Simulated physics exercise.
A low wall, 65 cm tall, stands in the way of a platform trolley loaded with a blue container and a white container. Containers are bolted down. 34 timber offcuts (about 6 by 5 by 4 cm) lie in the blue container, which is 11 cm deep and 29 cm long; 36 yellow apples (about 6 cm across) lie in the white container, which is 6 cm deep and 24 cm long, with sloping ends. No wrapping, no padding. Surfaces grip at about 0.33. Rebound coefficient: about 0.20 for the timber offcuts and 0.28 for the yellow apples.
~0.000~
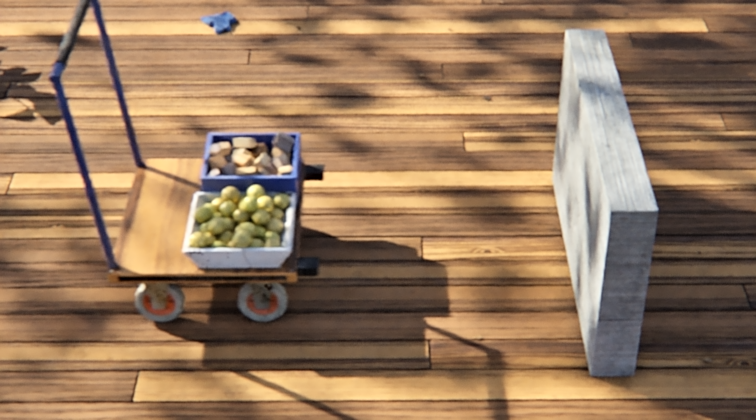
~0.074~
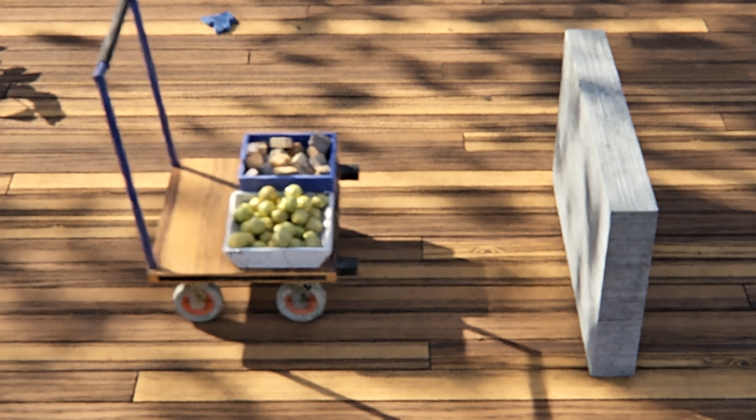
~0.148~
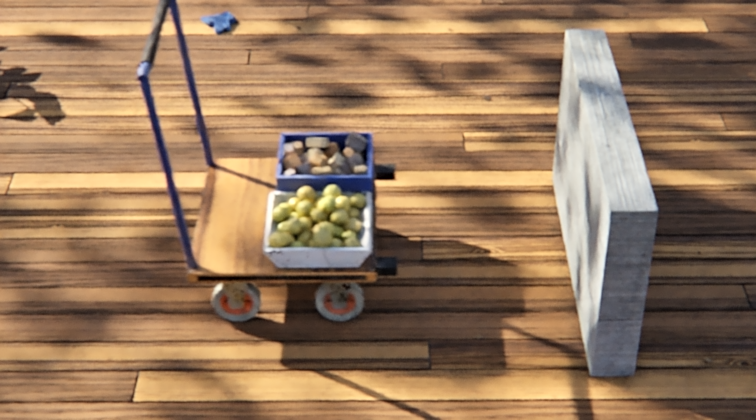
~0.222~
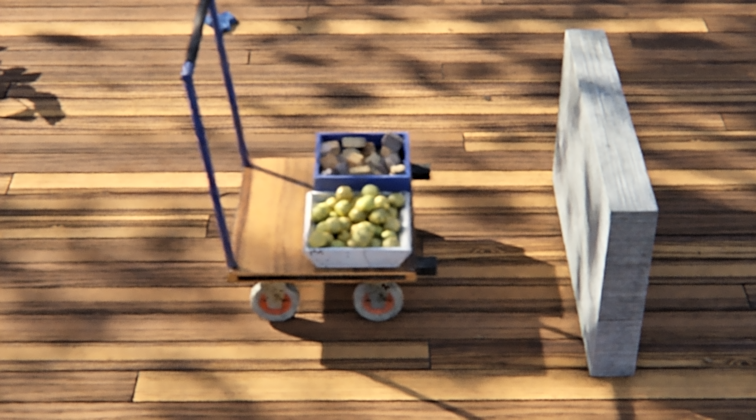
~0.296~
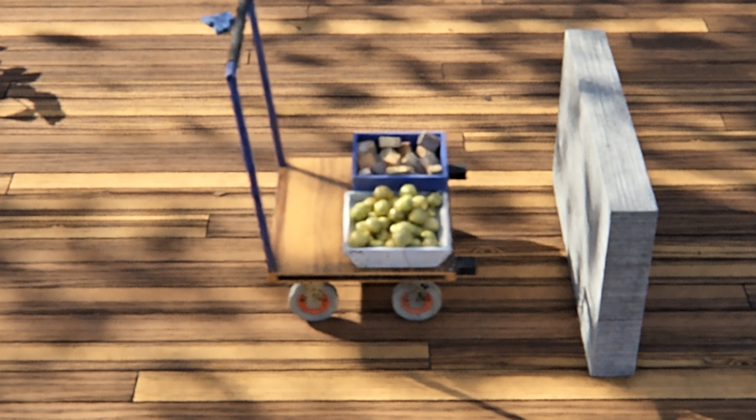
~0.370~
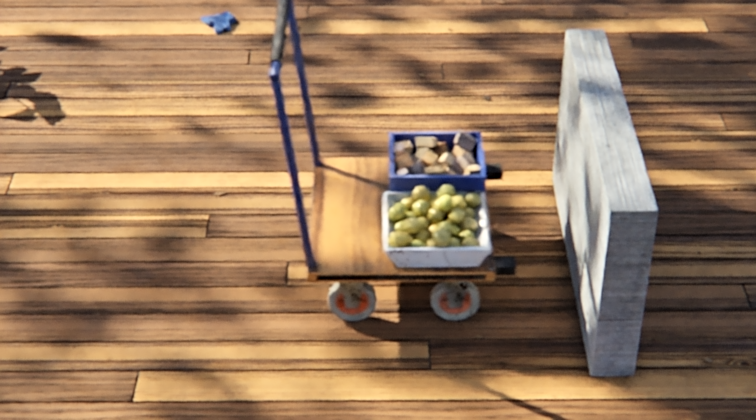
To begin with, a platform trolley carrying a white container of yellow apples and a blue container of timber offcuts stands at the left of a plank deck, apart from a low grey wall. The trolley then rolls steadily rightward, narrowing the gap to the wall, with both loads still inside their containers.
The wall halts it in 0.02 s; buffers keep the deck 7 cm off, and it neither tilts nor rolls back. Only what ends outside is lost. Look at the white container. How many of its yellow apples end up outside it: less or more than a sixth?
More than one in six of the yellow apples leave the white container.
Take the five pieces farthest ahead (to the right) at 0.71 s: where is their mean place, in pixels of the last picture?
At about (570, 204).
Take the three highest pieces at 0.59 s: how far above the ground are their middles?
Roughly 42 cm.
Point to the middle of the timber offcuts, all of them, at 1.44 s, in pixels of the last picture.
At about (510, 166).
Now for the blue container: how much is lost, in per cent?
Blue container 0 per cent.
After 0.49 s, impact.
After 0.59 s, the blue container has all 34 and the white container is down by 1 of 36.
After 0.71 s, the blue container has all 34 and the white container is down by 9 of 36.
After 0.94 s, the blue container has all 34 and the white container is down by 9 of 36.
When it is over (at 1.44 s), the blue container has all 34 and the white container is down by 9 of 36. Asked share, 9 of 36, 25 per cent.
